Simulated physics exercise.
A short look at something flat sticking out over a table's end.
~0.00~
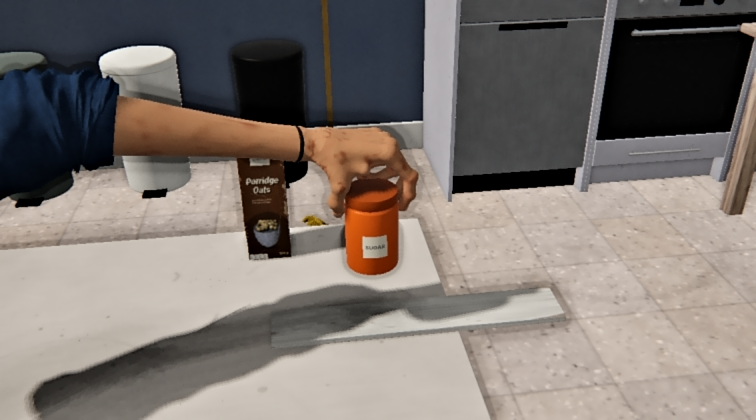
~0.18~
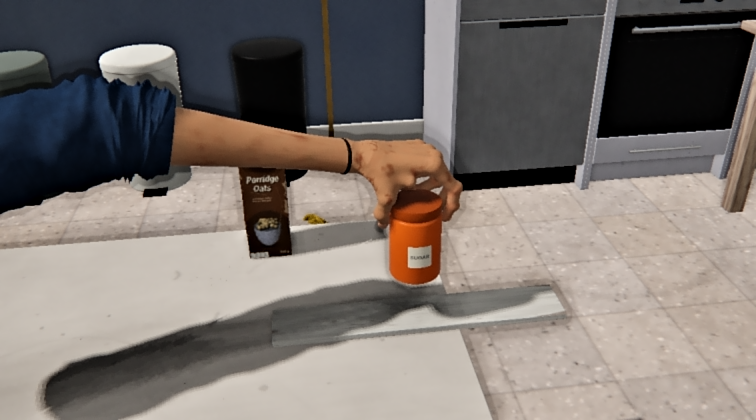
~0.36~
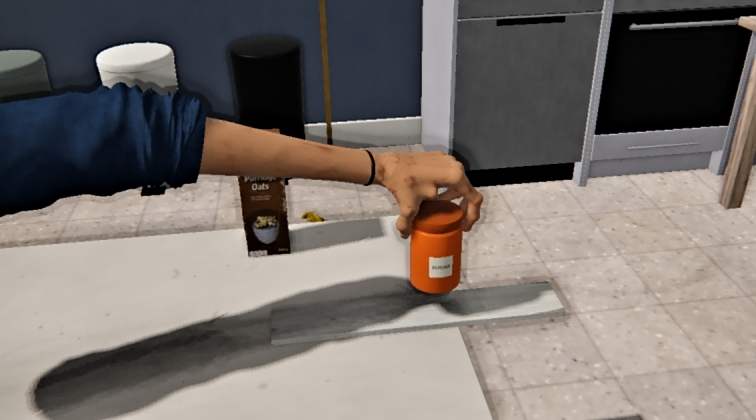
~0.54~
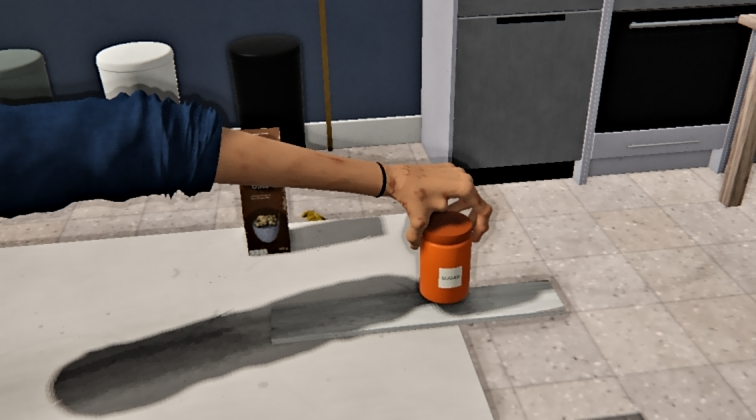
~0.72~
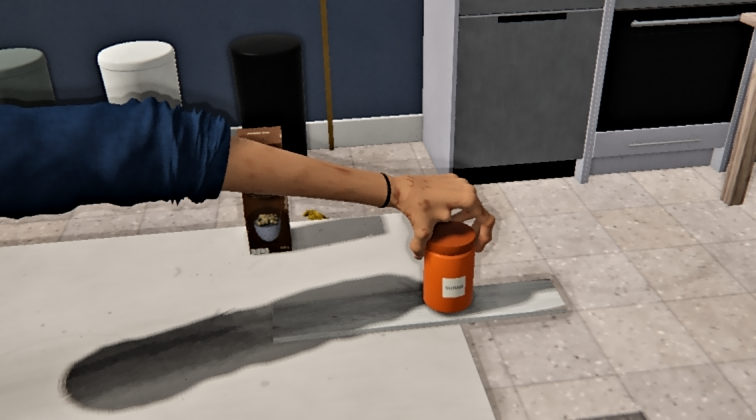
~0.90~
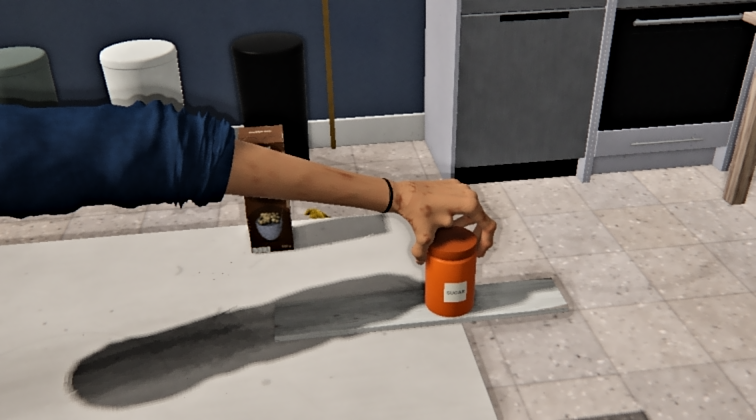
An orange jar, gripped from above by a hand reaching in from the left, moves a short way right and downward over a pale flat strip sticking out past the table's end. It slows and sits low on the strip under the hand, while a brown carton stands behind.
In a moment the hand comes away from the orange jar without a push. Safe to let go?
The plank holds.
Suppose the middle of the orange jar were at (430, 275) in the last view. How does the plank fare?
Then it holds.
By 1.10 s, all is still.
By 1.40 s, orange jar resting near (450, 272).
When it is over (2.0 s), all 3 as before. End places, in pixels of the last picture, orange jar near (450, 272). The plank keeps its balance.
